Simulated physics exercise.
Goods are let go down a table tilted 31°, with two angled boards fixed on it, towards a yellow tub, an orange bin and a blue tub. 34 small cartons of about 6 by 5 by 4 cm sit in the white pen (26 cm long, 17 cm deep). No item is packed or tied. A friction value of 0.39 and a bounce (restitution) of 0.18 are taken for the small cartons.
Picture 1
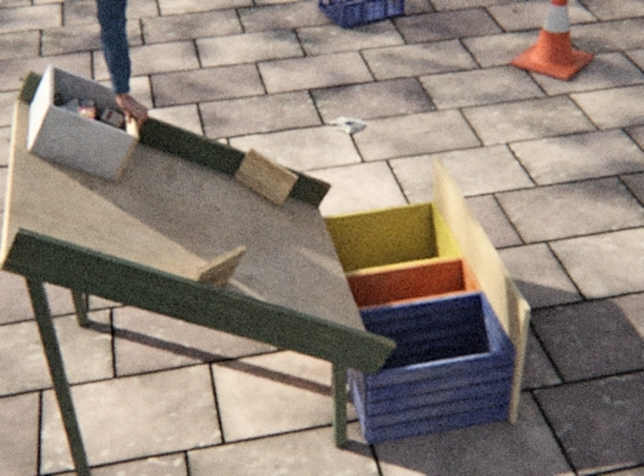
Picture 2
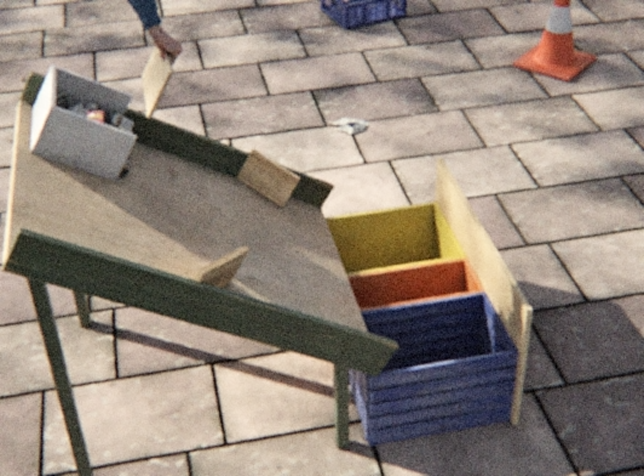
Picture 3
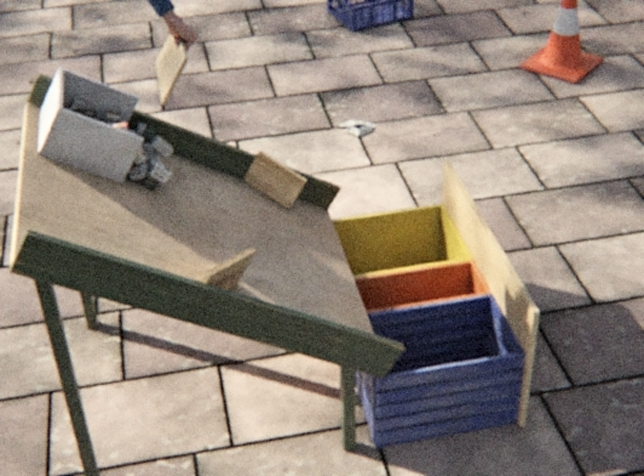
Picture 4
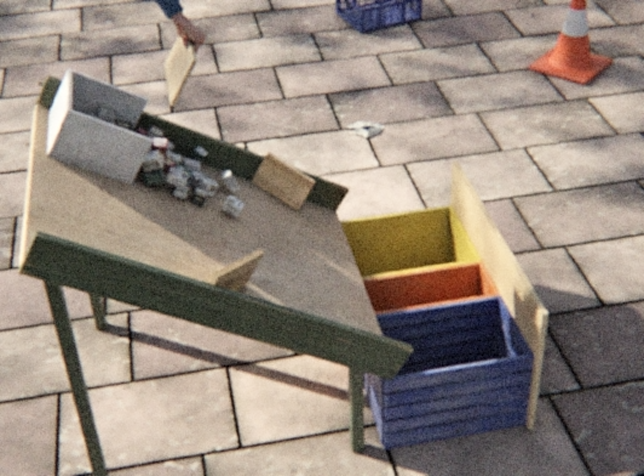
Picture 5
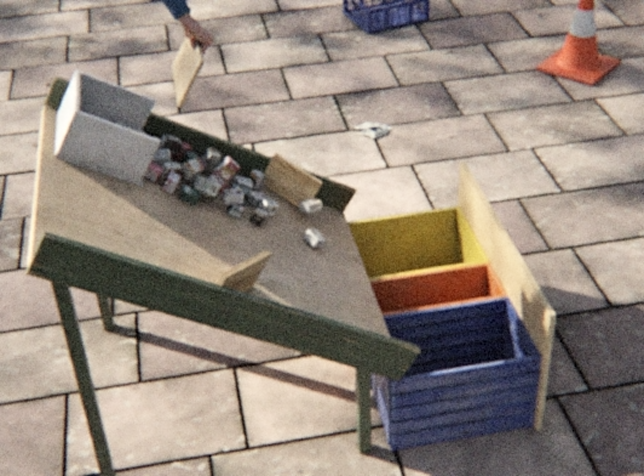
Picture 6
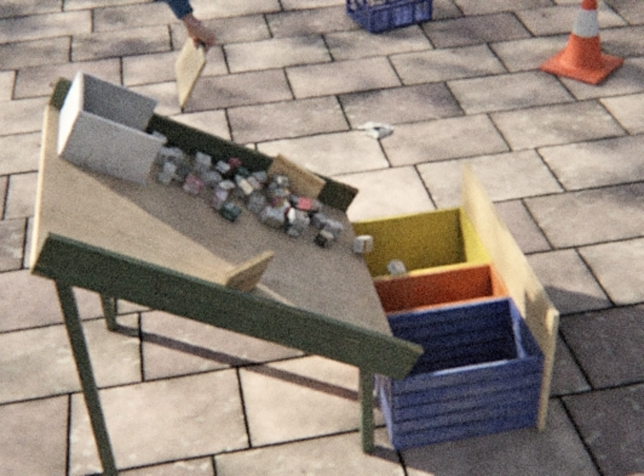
The video shows a hand lifting a wooden board away from a white pen atop a sloping table, and small cartons sliding and tumbling out, spreading down the slope to the right towards yellow, orange and blue tubs.
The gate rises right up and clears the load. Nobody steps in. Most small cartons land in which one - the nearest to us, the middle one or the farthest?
Farthest.
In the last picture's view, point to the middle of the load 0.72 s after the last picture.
Look near pixel (428, 300).
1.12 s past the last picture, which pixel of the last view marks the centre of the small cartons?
Somewhere around (435, 304) in pixels.
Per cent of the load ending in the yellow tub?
Somewhere close to 95 per cent, I reckon.
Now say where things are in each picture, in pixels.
In the first picture (each is followed by its nearest rim corner in this view; the camera pans a little), white pen, (53, 106); yellow tub, (335, 275); none out.
White pen, (55, 107), in the second picture.
White pen, (63, 109); 11 out, the lowest carton at (156, 170), in the third picture.
White pen, (72, 111); 22 out, the lowest carton at (234, 206), in the fourth picture.
White pen, (80, 112); 29 out, the lowest carton at (315, 239), in the fifth picture.
White pen, (83, 112); yellow tub, (363, 280); 34 out, the lowest carton at (397, 270), in the sixth picture.
Then, 0.18 s after the last picture, 7 in the yellow tub, 24 on the slope and 3 in the air.
Then, 0.40 s after the last picture, 18 in the yellow tub, 12 on the slope and 4 in the air.
Then, 0.72 s after the last picture, 30 in the yellow tub, 2 in the orange bin and 2 on the slope.
Final count (1.12 s after the last picture), 32 in the yellow tub and 2 in the orange bin.
